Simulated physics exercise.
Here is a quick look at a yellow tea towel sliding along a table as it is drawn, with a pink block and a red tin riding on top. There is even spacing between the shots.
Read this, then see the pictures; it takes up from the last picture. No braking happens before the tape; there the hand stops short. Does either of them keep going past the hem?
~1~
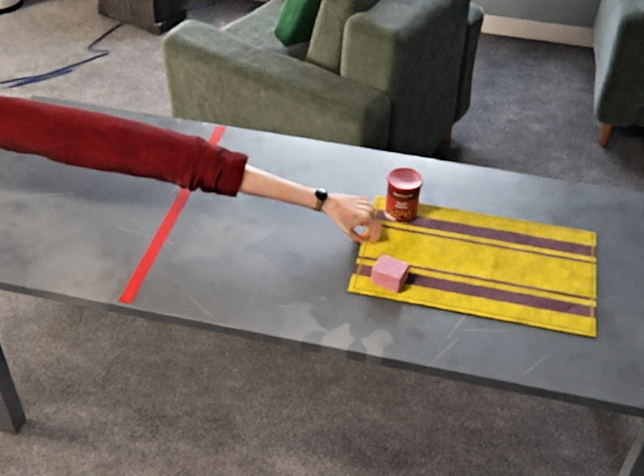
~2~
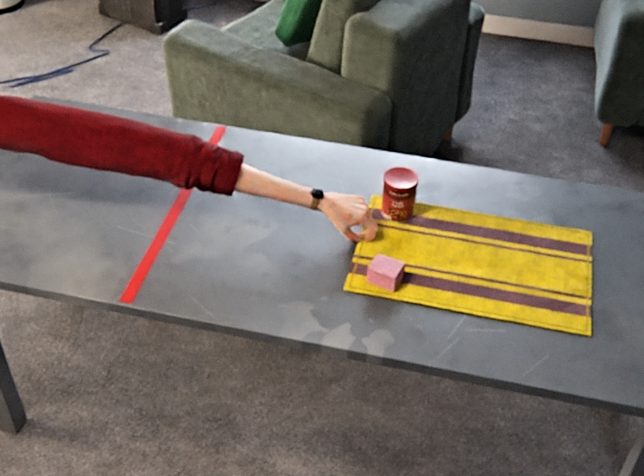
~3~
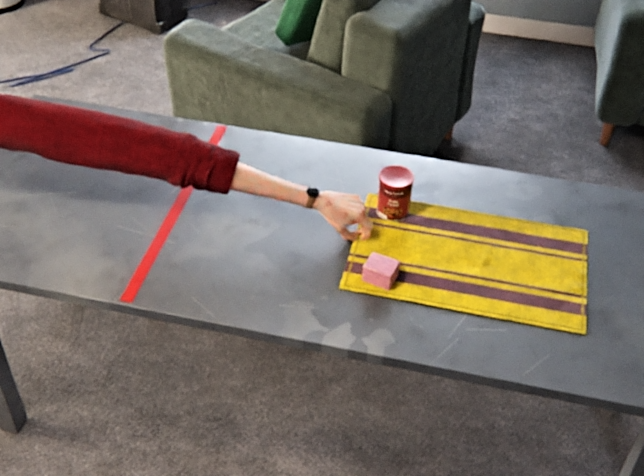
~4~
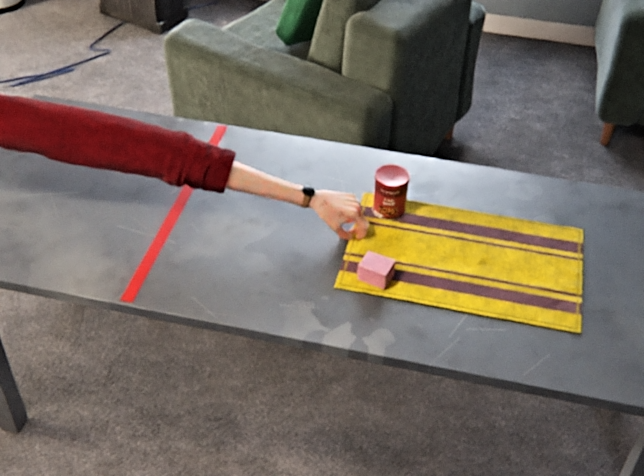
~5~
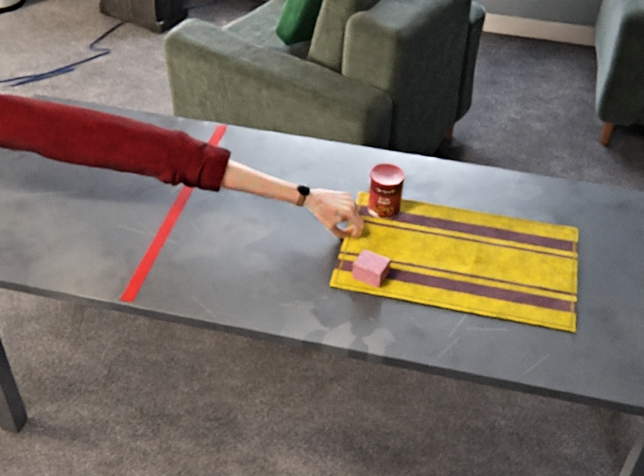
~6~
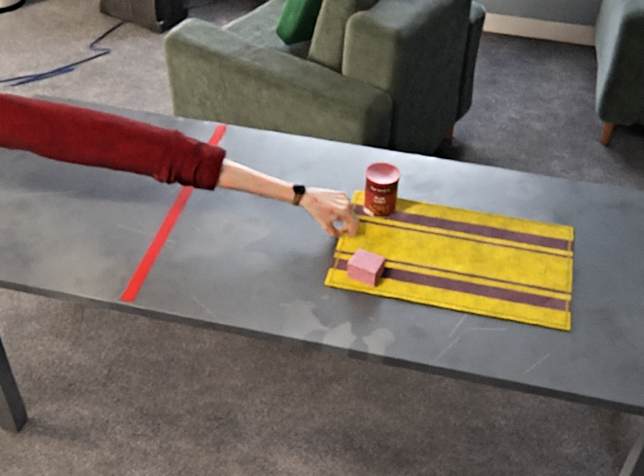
Pink block: No, it stays on. Red tin: No, it stays on.
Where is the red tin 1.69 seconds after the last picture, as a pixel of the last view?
Position at that time: (227, 164).
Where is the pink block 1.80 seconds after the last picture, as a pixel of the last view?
Near (196, 236).
Then, 1.69 s on from there, hem at the tape; pink block on the cloth near (201, 237); red tin on the cloth near (227, 164).
Then, 1.80 s on from there, hem at the tape; pink block on the cloth near (196, 236); red tin on the cloth near (222, 164).
In the end, hem at the tape; pink block on the cloth near (196, 236); red tin on the cloth near (222, 164). The pink block keeps its seat and the red tin stays on the cloth.
